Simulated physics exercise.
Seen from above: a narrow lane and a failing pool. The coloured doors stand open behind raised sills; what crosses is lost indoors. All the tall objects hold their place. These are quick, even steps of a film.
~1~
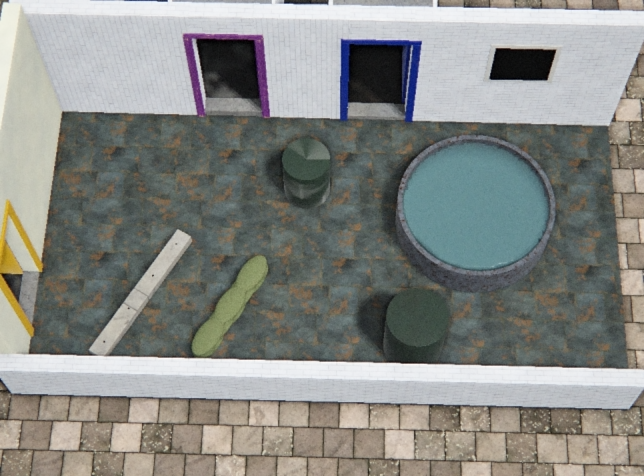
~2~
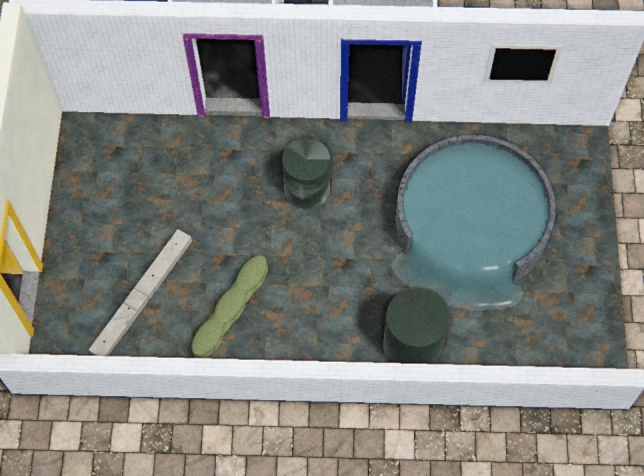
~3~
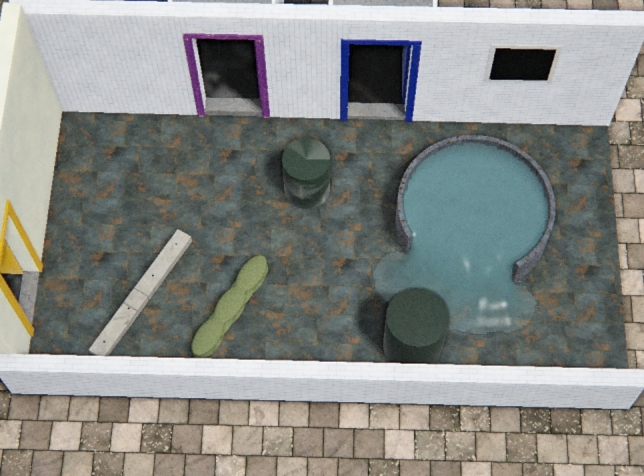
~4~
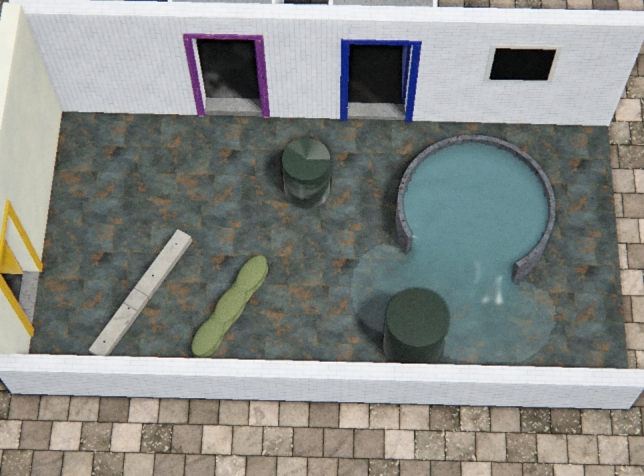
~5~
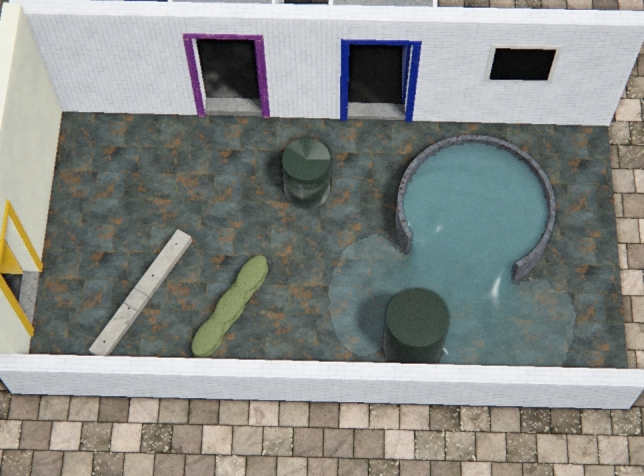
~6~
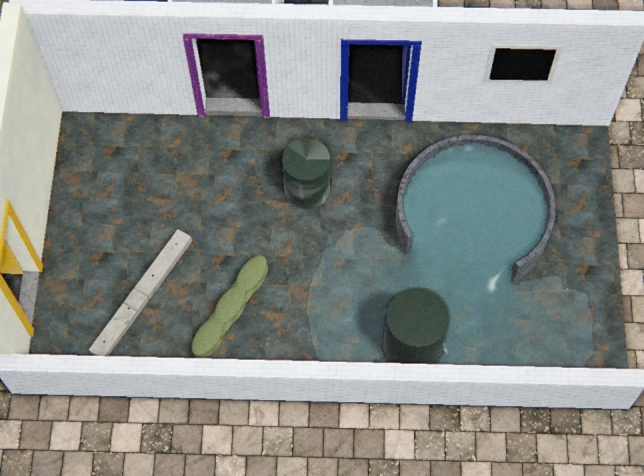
A round grey-rimmed pool of blue-green water sits at the right of a walled, slate-floored yard seen from above. A purple-framed and a blue-framed doorway open in the white back wall, with a yellow frame at left, a pale plank, a lumpy green strip and two dark green cylinders. The pool's near rim opens and water spreads across the floor around the nearer cylinder, while the camera stays still.
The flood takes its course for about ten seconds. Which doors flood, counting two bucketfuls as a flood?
In the end: The yellow door holds within the limit; the blue door holds within the limit; the purple door holds within the limit.
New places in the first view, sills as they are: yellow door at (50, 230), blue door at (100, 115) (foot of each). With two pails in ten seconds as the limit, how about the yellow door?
My reading: The yellow one holds.
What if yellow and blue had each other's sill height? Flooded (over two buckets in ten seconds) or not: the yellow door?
In short: Yellow is under.
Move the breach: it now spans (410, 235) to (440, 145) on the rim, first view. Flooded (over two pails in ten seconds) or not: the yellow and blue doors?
In short: Yellow takes more, blue passes that mark.
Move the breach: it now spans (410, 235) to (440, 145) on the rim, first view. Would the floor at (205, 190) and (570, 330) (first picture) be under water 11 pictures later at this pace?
In that order: Covered, no water.
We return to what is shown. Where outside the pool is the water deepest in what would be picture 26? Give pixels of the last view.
I would point to (293, 377).
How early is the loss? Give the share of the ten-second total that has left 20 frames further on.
Some 40 per cent.
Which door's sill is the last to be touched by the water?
That is the blue door.
A moment on, water covers 20 % of the floor; the yellow door not reached, the blue door not reached, the purple door not reached.
Next, water covers 30 % of the floor; the yellow door not reached, the blue door not reached, the purple door not reached.
Then, water covers 45 % of the floor; the yellow door not reached, the blue door not reached, the purple door not reached.
Later, water covers 60 % of the floor; the yellow door wet at the sill, nothing in, the blue door not reached, the purple door wet at the sill, nothing in.
In the end, water covers 80 % of the floor; the yellow door wet at the sill, nothing in, the blue door wet at the sill, nothing in, the purple door wet at the sill, nothing in.
